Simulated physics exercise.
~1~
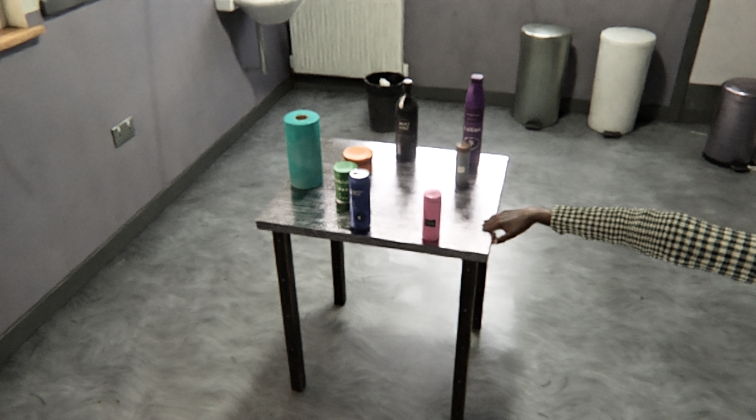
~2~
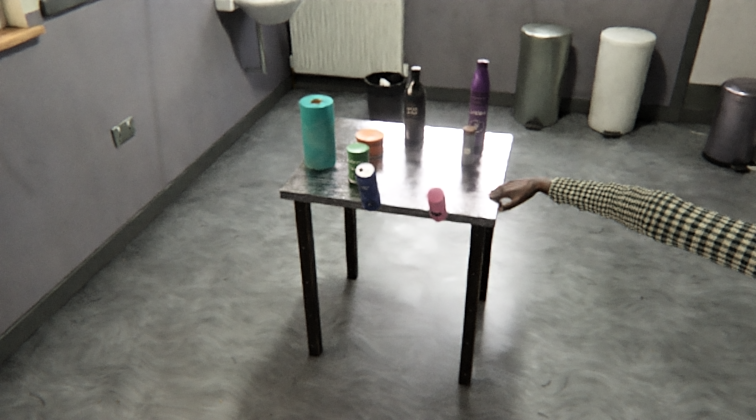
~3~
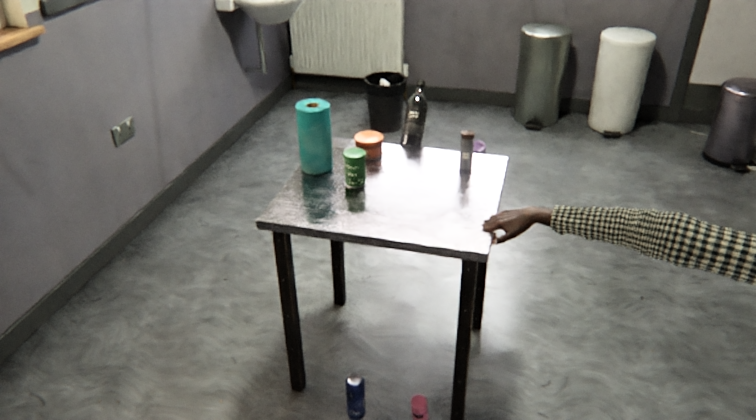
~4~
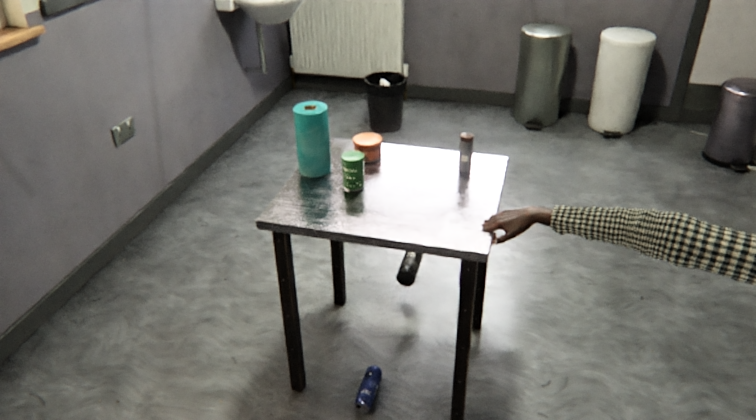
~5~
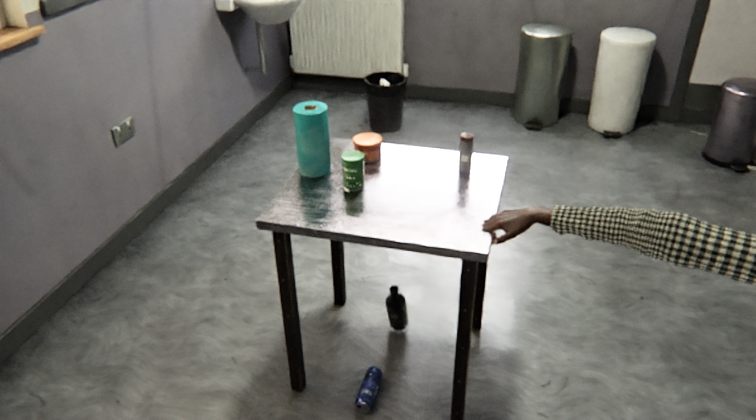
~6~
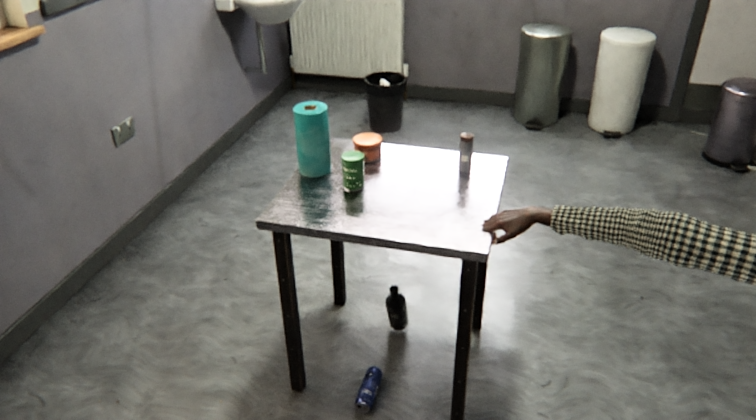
The clip opens on a small side table in a grey room, crowded with bottles, tins and a turquoise roll, while a hand in a checked sleeve holds its right corner. The table shifts away from the viewer, and the pink shaker and blue can near the front edge lean. It then comes back, and both drop off the front as the tall purple and black bottles go off the back. The black bottle ends up beneath the table, near the fallen blue can. The turquoise roll, orange tub, green tin and grey shaker remain standing on top.
